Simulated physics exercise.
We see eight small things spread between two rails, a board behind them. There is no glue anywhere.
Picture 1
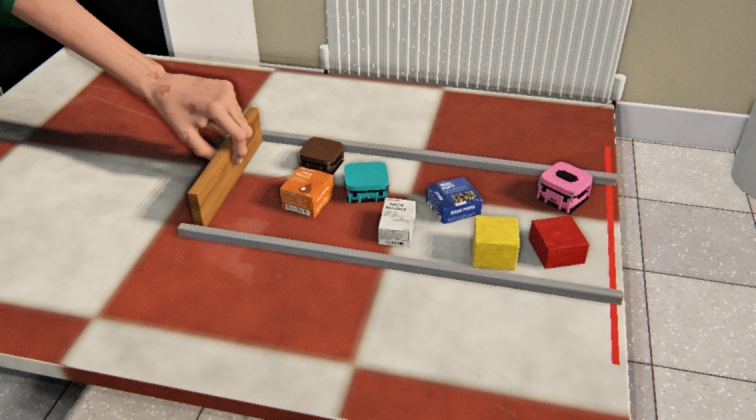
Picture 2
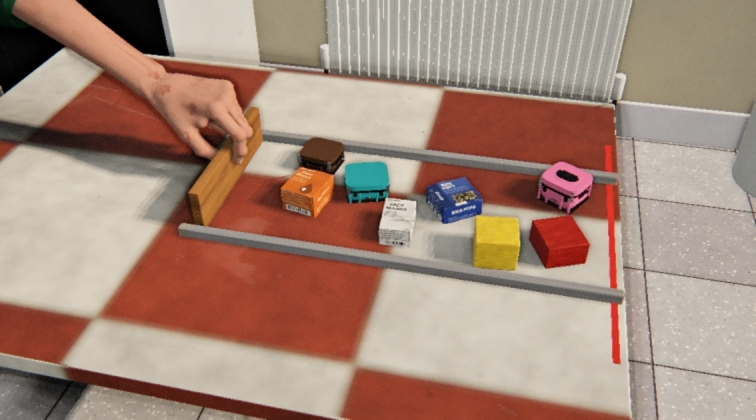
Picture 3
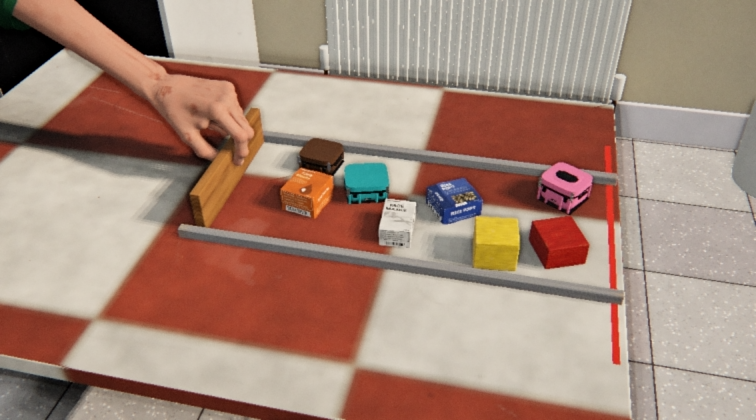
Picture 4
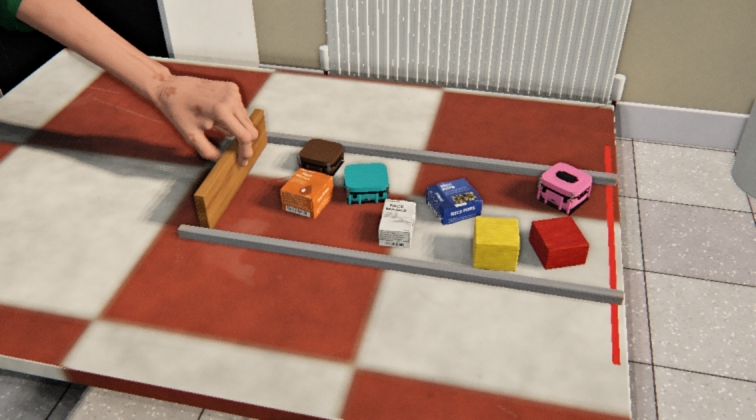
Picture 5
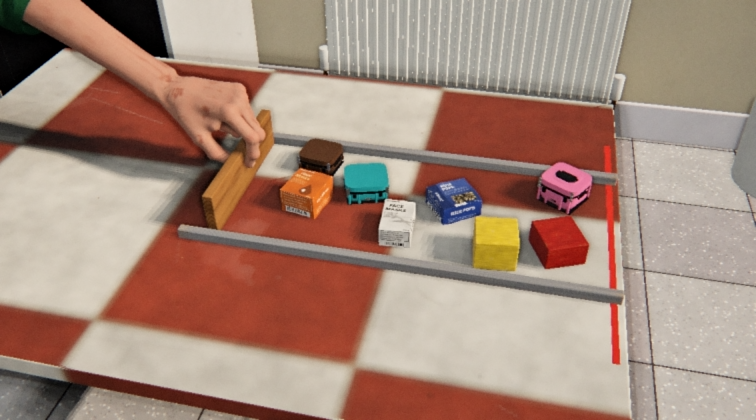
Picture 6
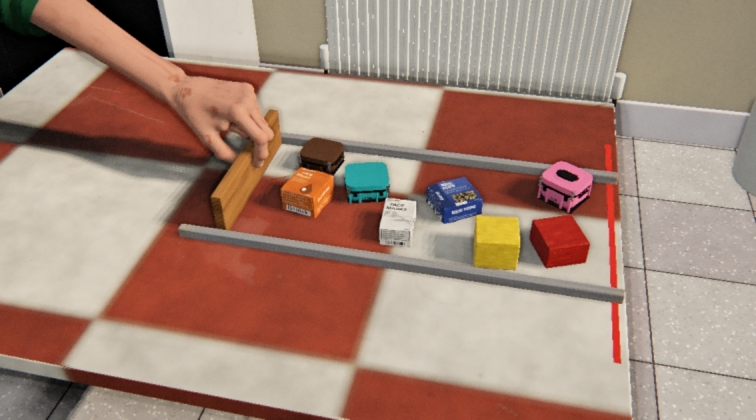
On a checkered table, a hand slides a wooden board right toward eight small objects.
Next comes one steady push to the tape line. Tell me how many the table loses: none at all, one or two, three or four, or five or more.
Dropped off the end are no fewer than five.
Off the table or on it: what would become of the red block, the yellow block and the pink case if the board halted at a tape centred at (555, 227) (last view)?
Taking them in turn, the red block tips off, the yellow block tips off, the pink case tips off.
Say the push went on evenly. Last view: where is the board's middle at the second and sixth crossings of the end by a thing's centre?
For the first, roughly (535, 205); for the next, roughly (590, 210).
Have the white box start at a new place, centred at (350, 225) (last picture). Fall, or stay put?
I reckon it falls away.
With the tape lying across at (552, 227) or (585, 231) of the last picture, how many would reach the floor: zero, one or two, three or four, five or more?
Going through them one at a time, I'd put it at 3 or 4 and then more than four.
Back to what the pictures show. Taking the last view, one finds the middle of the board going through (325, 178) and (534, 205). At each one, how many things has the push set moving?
Counts: 3 and 8.
Soon after, none off yet; pink case at rest near (565, 187); red block at rest near (559, 241); yellow block at rest near (496, 243).
Then, none off yet; pink case at rest near (565, 187); red block moving near (571, 241); yellow block moved about its own width near (529, 251).
Further on, one off so far; pink case moved about its own width near (626, 190); red block falling; yellow block moved well along near (631, 270).
At rest, the number that fall off is five or more; fallen, brown case, orange box, turquoise case, white box, blue box, yellow block, red block and pink case.
